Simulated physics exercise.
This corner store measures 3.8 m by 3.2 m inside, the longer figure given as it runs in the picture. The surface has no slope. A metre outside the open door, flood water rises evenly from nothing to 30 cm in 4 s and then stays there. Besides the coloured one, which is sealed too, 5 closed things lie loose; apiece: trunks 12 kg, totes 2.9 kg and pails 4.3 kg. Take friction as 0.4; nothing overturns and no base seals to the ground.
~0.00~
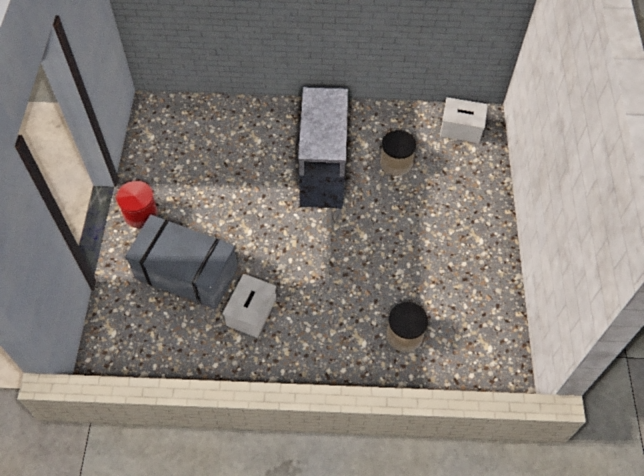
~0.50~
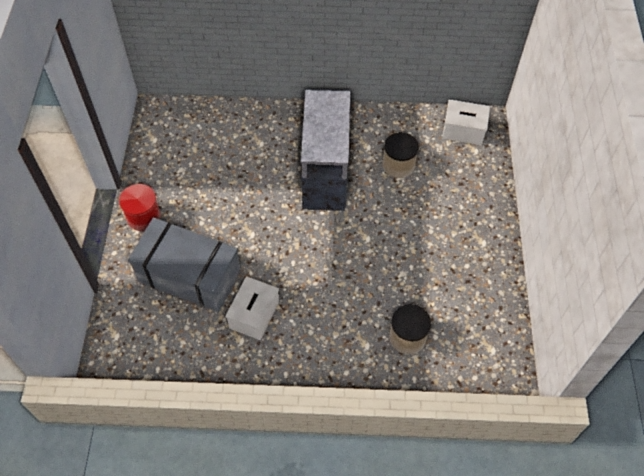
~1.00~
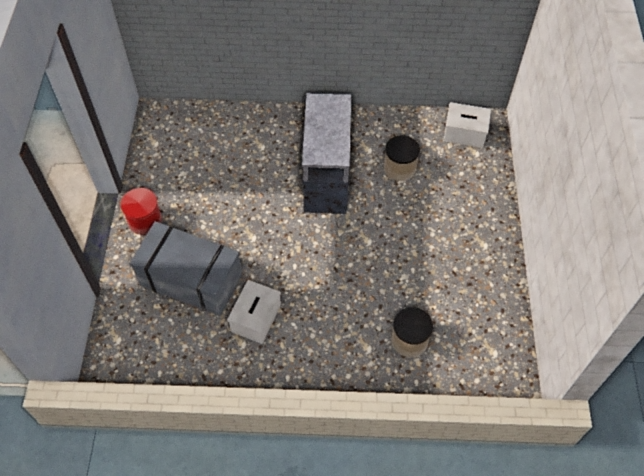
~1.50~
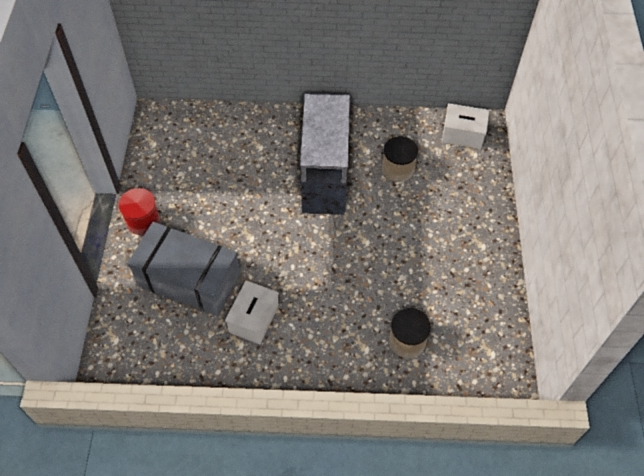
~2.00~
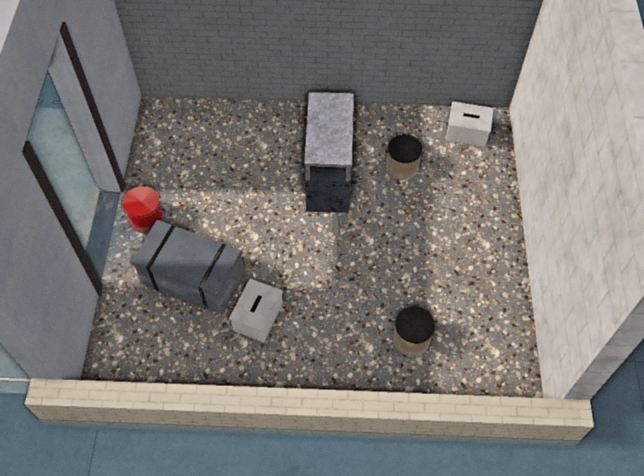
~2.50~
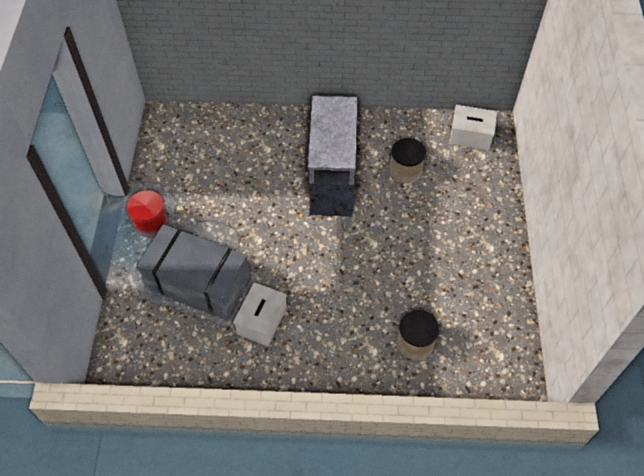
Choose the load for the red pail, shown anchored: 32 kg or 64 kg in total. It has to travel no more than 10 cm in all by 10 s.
I expect that only the higher weight holds it.
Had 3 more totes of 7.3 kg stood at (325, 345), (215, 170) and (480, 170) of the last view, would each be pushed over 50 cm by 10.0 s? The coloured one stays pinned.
In turn: More, more, past it.
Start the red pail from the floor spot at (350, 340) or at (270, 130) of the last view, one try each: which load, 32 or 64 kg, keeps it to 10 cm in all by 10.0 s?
In turn: The smaller is enough; either load holds.
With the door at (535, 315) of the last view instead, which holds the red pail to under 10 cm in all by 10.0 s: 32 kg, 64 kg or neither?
In that case the lower weight is enough.
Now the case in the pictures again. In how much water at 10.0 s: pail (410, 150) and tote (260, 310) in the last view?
Roughly 12 and 18 cm.
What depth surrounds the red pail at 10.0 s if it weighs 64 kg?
Roughly 14 cm.
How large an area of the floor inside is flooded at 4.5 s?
About 8.0 m2.
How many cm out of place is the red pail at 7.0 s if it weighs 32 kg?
Roughly 30 cm.
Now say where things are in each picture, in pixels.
In the first frame, the red pail at (134, 196), on the bottom; water covers 0.0 m2; 0 of 6 have shifted.
In the second frame, the red pail at (137, 199), on the bottom; water covers 0.0 m2; 0 of 6 have shifted.
In the third frame, the red pail at (139, 203) rests on the ground; 0.0 m2 under water; 0 of 6 have shifted.
In the fourth frame, the red pail at (137, 203) rests on the ground; 0.0 m2 under water; 0 of 6 have shifted.
In the fifth frame, the red pail at (141, 201) rests on the ground; water covers 0.2 m2; 0 of 6 have shifted.
In the sixth frame, the red pail at (145, 205) rests on the ground; 0.7 m2 under water; 0 of 6 have shifted.
After 3.5 s the red pail would be 0 cm from its start with 32 kg and 0 cm from its start with 64 kg; 10 cm of water round it then.
After 4.5 s the red pail would be 8 cm from its start with 32 kg and 0 cm from its start with 64 kg; 12 cm of water round it then.
After 7.0 s the red pail would be 30 cm from its start with 32 kg and 0 cm from its start with 64 kg; 12 cm of water round it then.
After 10.0 s the red pail would be 44 cm from its start with 32 kg and 0 cm from its start with 64 kg; 14 cm of water round it then.
